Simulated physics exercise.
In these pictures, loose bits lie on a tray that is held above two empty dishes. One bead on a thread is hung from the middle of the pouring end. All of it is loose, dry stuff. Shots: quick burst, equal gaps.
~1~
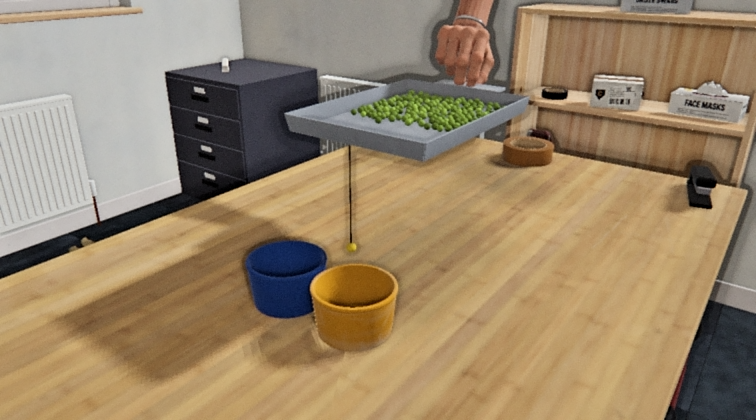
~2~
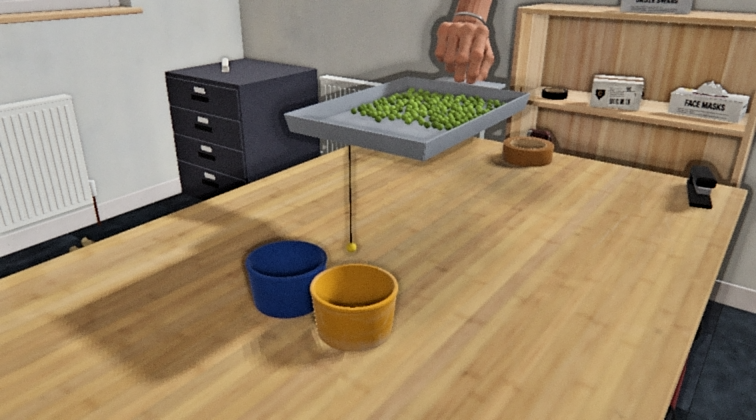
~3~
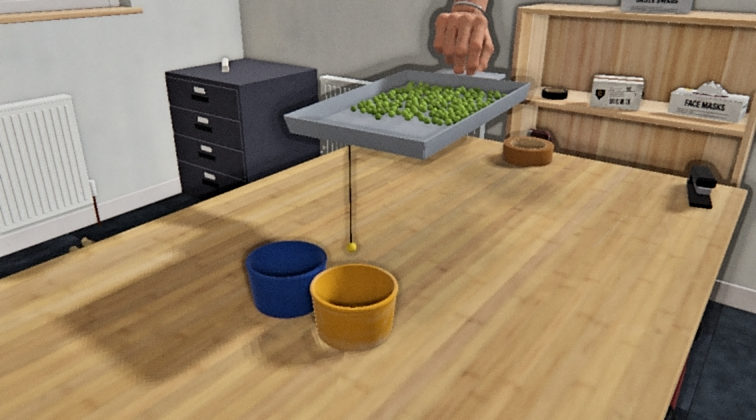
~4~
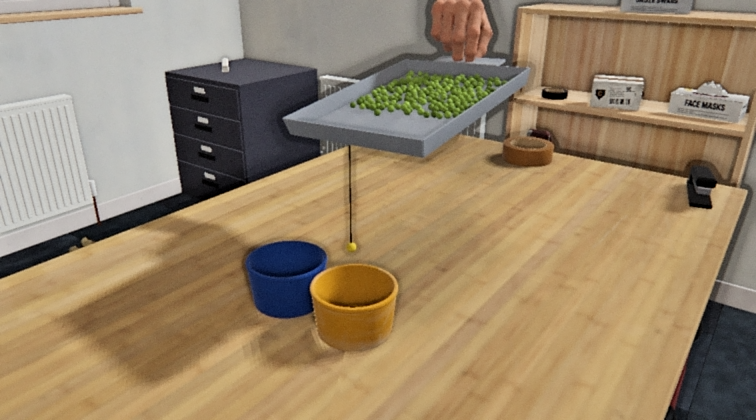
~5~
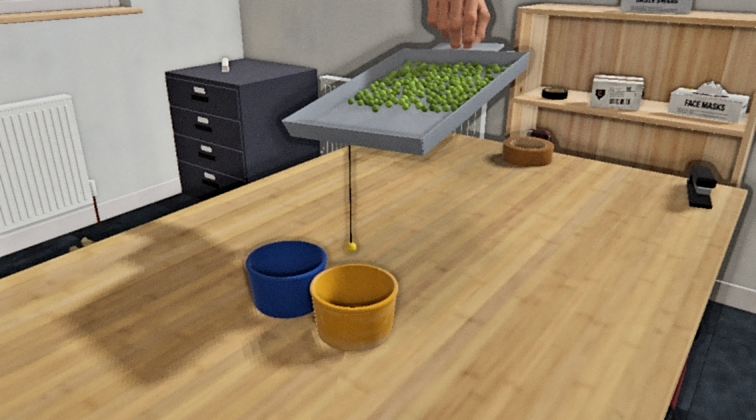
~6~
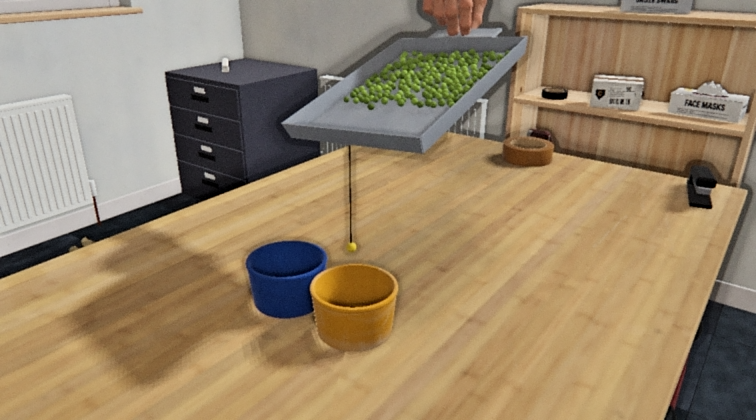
A hand raised the far end of a gray tray of green peas above a blue dish and a yellow one, tilting it gradually until some peas began shifting down the tray.
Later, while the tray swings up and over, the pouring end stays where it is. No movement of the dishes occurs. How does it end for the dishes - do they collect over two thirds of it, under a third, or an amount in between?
They collect over two thirds of it.
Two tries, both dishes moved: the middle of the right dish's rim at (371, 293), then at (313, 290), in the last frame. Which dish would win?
Taking them in turn, it's the one to the left and then the one to the left.
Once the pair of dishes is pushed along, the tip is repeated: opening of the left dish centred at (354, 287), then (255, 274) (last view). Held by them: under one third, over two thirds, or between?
Where the dishes stand first, below one third; where they stand second, under a third.
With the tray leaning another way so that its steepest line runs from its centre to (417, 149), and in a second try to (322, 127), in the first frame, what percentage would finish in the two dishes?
Roughly 10 % in the first case and 40 % in the second.
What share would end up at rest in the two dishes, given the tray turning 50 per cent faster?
Roughly 70 percent.
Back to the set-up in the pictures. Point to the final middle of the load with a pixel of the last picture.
At about (284, 292), give or take.
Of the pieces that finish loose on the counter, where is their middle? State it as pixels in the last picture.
It's centred at about (190, 307).
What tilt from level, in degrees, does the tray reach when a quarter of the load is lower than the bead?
Roughly 80°.
Soon, tray tipped steeply; most on the tray; a small part in the left dish; a stray few outside both; a small part in the air.
A while on, tray tipped right over; about half on the tray; a stray few in the right dish; about a quarter in the left dish; a small part outside both; a small part in the air.
Towards the end, tray tipped past a quarter turn; a stray few in the right dish; most in the left dish; about a quarter outside both.
Finally, tray tipped past a quarter turn; a stray few in the right dish; most in the left dish; about a quarter outside both.
